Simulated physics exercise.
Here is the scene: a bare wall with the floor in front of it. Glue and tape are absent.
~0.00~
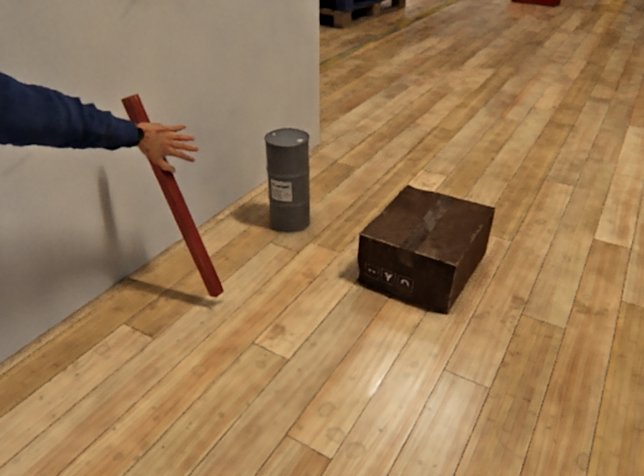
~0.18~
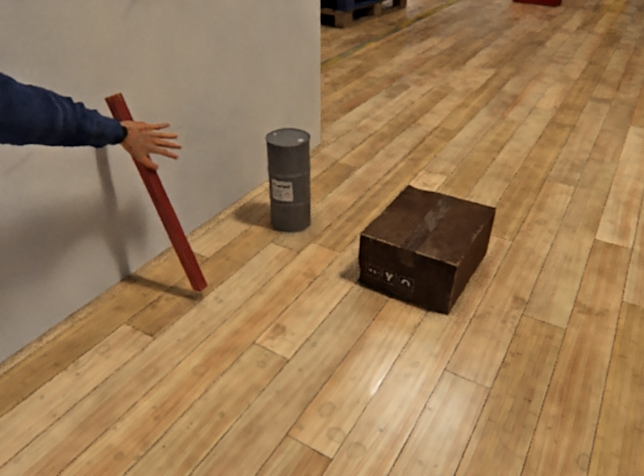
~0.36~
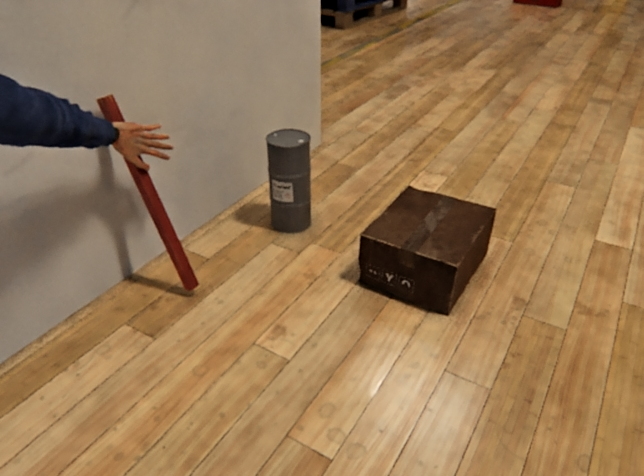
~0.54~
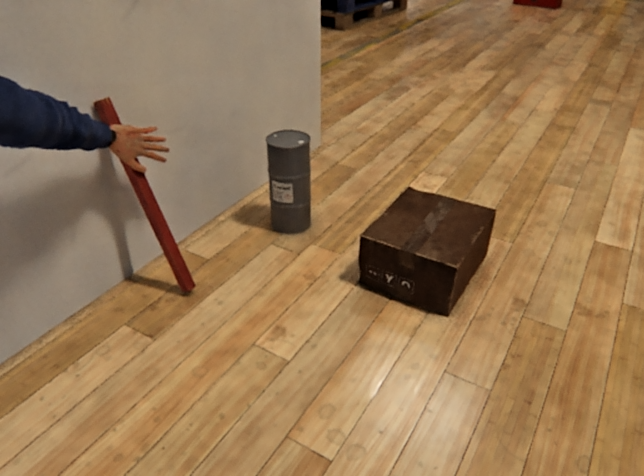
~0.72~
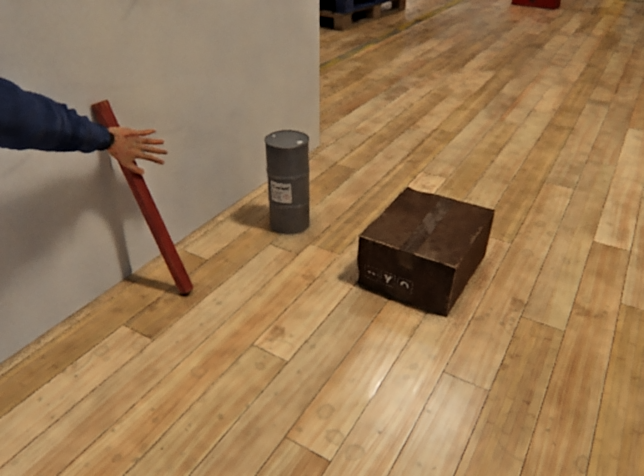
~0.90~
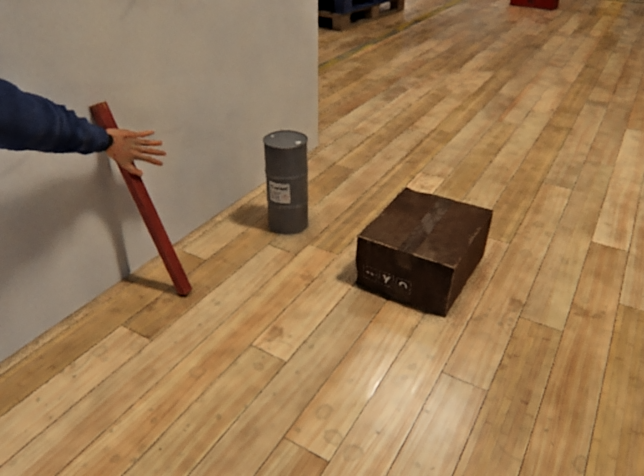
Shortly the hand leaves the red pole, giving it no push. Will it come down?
No, it stays propped.
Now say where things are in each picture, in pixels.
On its way; red pole (177, 203); grey canister (289, 182), in the first picture.
On its way; red pole (160, 200); grey canister (290, 181), in the second picture.
On its way; red pole (152, 199); grey canister (290, 182), in the third picture.
On its way; red pole (148, 201); grey canister (290, 183), in the fourth picture.
Propped up under the hand; red pole (146, 203); grey canister (289, 183), in the fifth picture.
Propped up under the hand; red pole (145, 205); grey canister (287, 184), in the sixth picture.
Around 1.30 s, nothing moves.
Around 1.80 s, red pole resting near (145, 205).
Finally (2.2 s), all 3 still in place. Final places as the last picture's camera would see them, red pole near (145, 205). The pole remains leaning.
